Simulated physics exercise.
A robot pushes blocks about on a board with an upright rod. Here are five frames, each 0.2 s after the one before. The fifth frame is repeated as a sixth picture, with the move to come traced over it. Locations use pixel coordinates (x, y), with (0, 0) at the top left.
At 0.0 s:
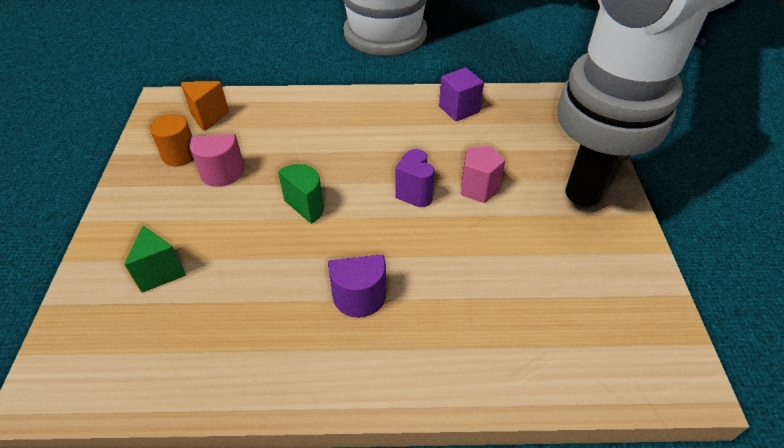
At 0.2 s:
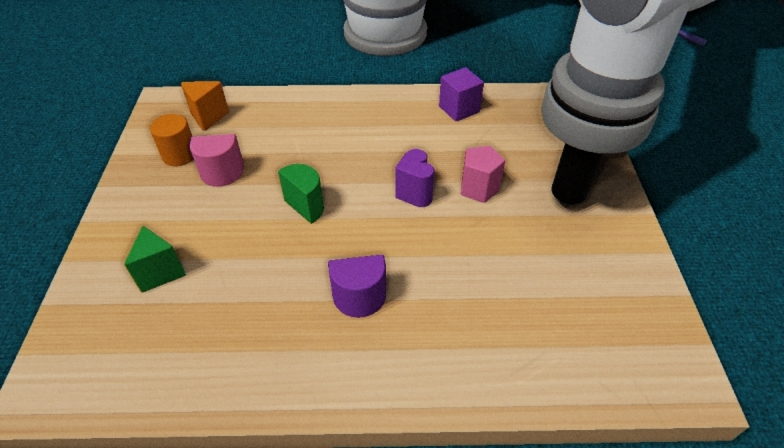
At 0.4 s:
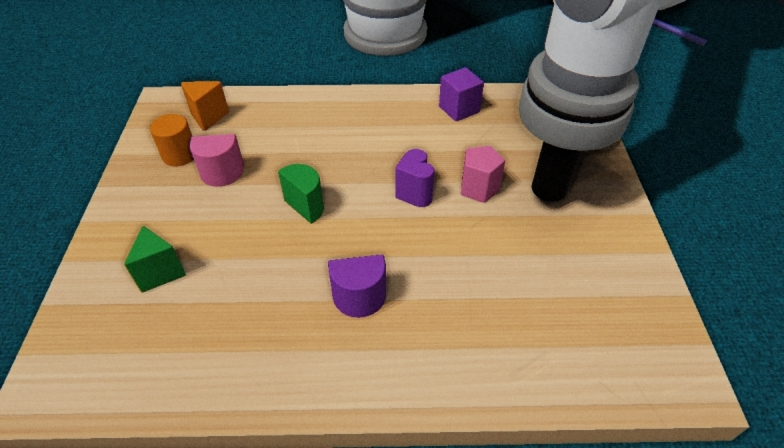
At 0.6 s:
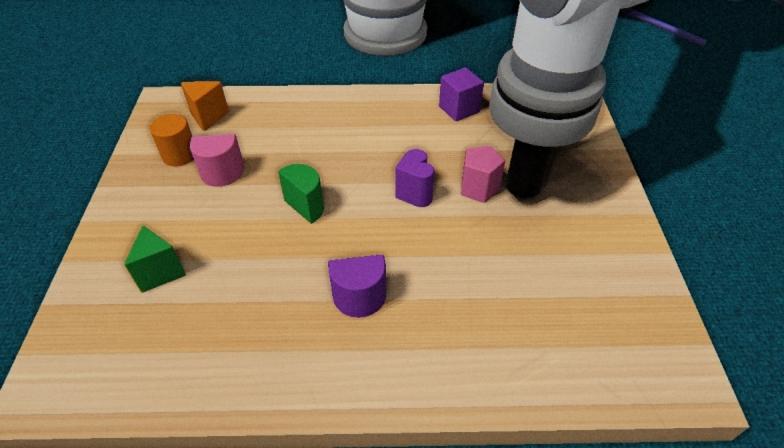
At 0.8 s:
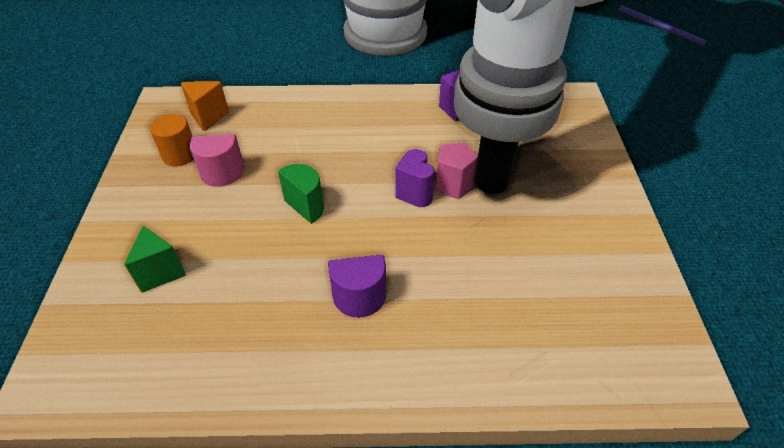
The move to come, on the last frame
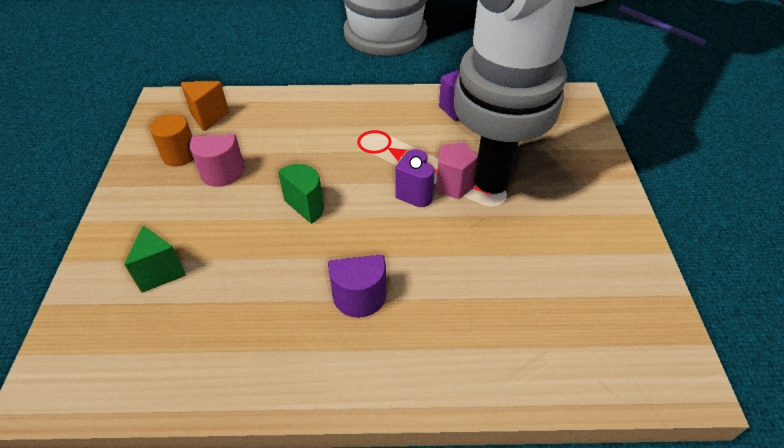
A robot arm moves left across the board and pushes the pink block slightly left.
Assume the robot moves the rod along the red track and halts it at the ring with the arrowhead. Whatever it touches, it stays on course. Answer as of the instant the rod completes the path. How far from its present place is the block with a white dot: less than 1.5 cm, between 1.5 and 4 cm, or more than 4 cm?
Middling, 1.5 to 4 cm.
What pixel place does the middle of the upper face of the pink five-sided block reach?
Final place: (374, 138).
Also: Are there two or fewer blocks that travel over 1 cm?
I believe so.
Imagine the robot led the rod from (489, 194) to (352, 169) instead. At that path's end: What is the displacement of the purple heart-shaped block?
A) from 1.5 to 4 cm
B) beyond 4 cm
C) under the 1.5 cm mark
Letter B.
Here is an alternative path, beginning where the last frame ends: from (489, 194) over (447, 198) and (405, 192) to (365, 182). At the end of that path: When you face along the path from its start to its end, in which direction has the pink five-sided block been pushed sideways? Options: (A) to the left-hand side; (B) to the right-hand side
B.
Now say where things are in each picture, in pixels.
In the first picture, tip of the rod at (583, 194), middles of tops, purple heart-shaped block at (416, 163), pink five-sided block at (484, 158).
In the second picture, rod at (569, 192), nothing pushed.
In the third picture, rod at (549, 190), nothing pushed.
In the fourth picture, rod at (523, 186), nothing pushed.
In the fifth picture, rod at (492, 182), purple heart-shaped block at (416, 163), pink five-sided block at (457, 154).
The line goes from (489, 194) directly to (374, 142); the dot is on the purple heart-shaped block.
The first path, step by step. One third of the way, rod at (448, 164); purple heart-shaped block at (401, 163), turned 45° anticlockwise; pink five-sided block at (415, 143), turned 40° anticlockwise.
Two thirds of the way, rod at (410, 147); purple heart-shaped block at (395, 163), turned 70° anticlockwise; pink five-sided block at (380, 139), turned 85° anticlockwise.
At the end, rod at (374, 130); purple heart-shaped block at (395, 163), turned 70° anticlockwise; pink five-sided block at (374, 138), turned 100° anticlockwise.
